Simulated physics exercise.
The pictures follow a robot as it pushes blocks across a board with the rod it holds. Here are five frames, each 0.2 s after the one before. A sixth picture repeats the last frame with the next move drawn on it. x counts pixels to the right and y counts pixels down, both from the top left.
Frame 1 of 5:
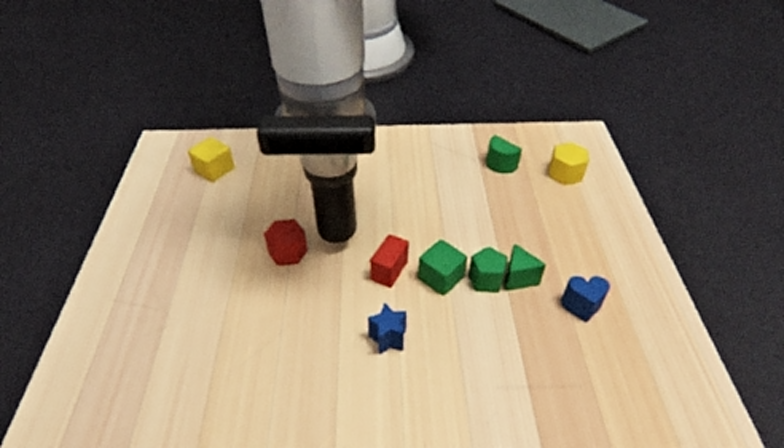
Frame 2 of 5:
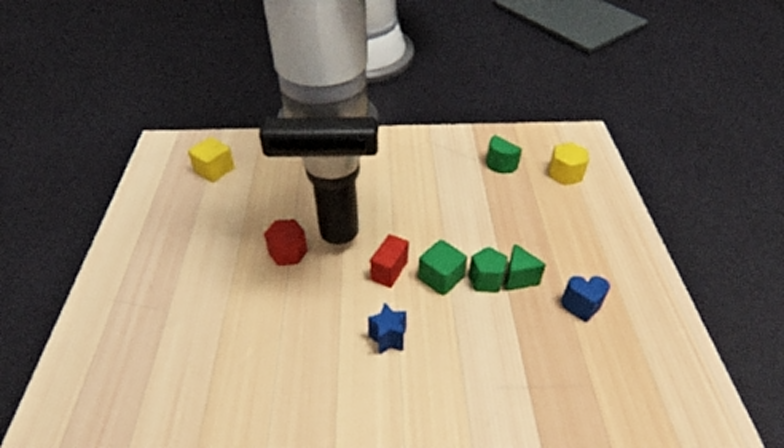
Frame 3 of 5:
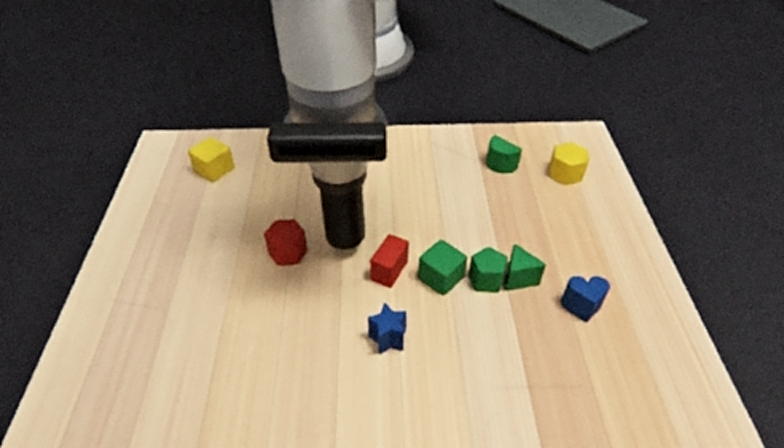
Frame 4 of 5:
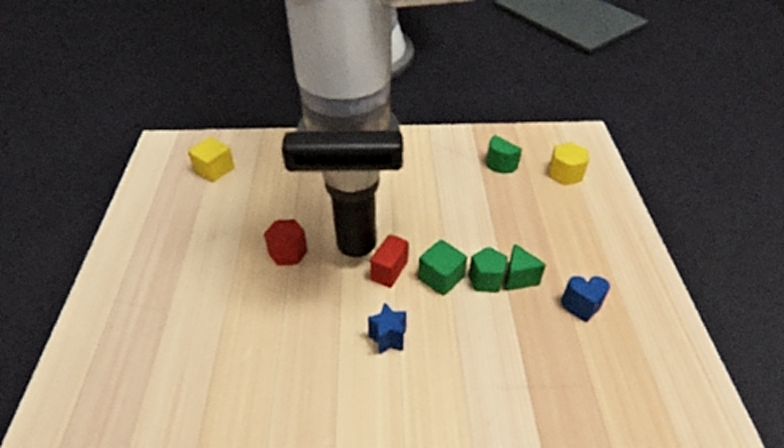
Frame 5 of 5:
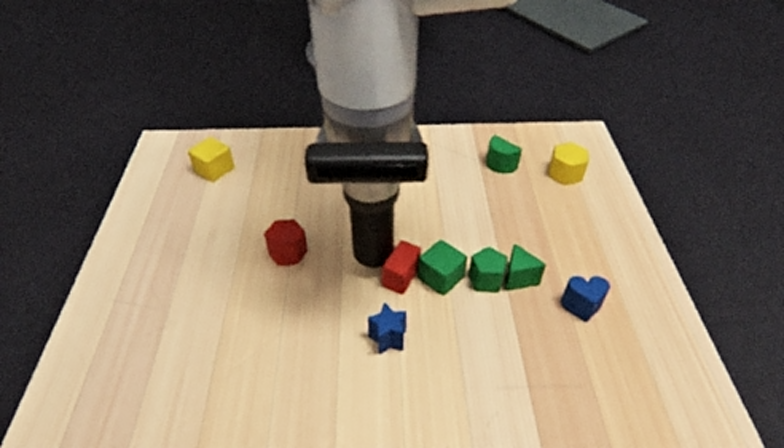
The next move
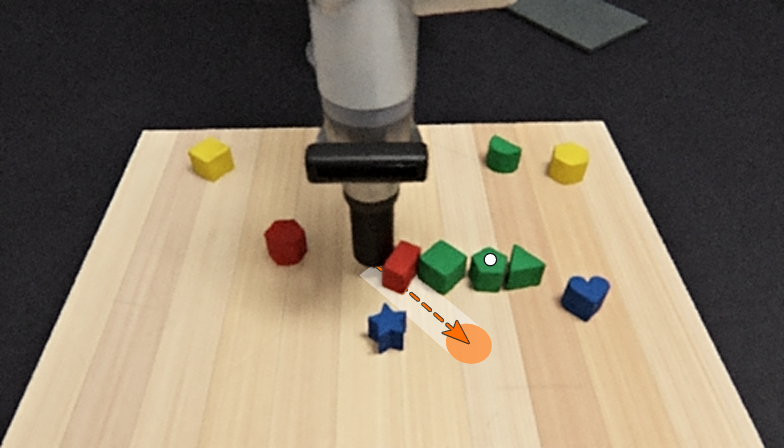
The footage shows a robotic arm with a black rod above a wooden board of red, green, blue and yellow blocks. The rod moves right from beside one red block and nudges the red oblong block rightward, against a green block.
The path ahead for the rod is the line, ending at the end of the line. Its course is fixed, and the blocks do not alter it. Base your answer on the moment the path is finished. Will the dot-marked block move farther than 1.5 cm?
Yes
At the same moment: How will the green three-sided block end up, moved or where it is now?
By the time the path is finished, it has moved at least a centimetre.
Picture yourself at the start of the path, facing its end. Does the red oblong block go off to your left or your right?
To the left.
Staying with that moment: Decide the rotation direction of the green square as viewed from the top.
Its spin: Anticlockwise.
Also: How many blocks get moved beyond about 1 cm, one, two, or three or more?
That makes 3 blocks or more.
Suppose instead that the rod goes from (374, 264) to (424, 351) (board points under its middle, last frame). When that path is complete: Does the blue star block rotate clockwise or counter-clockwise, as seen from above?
It spins with the clock.
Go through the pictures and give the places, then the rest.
Rod tip (337, 229); block tops, red oblong block (390, 250); green square (444, 256); green pentagonal block (490, 260); green three-sided block (524, 259), in the first frame.
Rod (339, 230); blocks unchanged, in the second frame.
Rod (345, 235); blocks unchanged, in the third frame.
Rod (357, 242); blocks unchanged, in the fourth frame.
Rod (374, 252); red oblong block (402, 256); green square (444, 256); green pentagonal block (490, 260); green three-sided block (524, 259), in the fifth frame.
Path on the board, from (374, 264) directly to (469, 343); the dot is on the green pentagonal block.
On the path given first. One third of the way, rod (404, 276); red oblong block (437, 280), turned 10° anticlockwise; green square (471, 262), turned 45° anticlockwise; green pentagonal block (504, 255); green three-sided block (536, 258), turned 15° clockwise.
Two thirds of the way, rod (437, 303); red oblong block (476, 303), turned 35° anticlockwise; green square (486, 268), turned 95° anticlockwise; green pentagonal block (513, 249); green three-sided block (541, 258).
At the end, rod (471, 332); red oblong block (508, 317), turned 50° anticlockwise; green square (487, 268), turned 95° anticlockwise; green pentagonal block (513, 249); green three-sided block (541, 258).
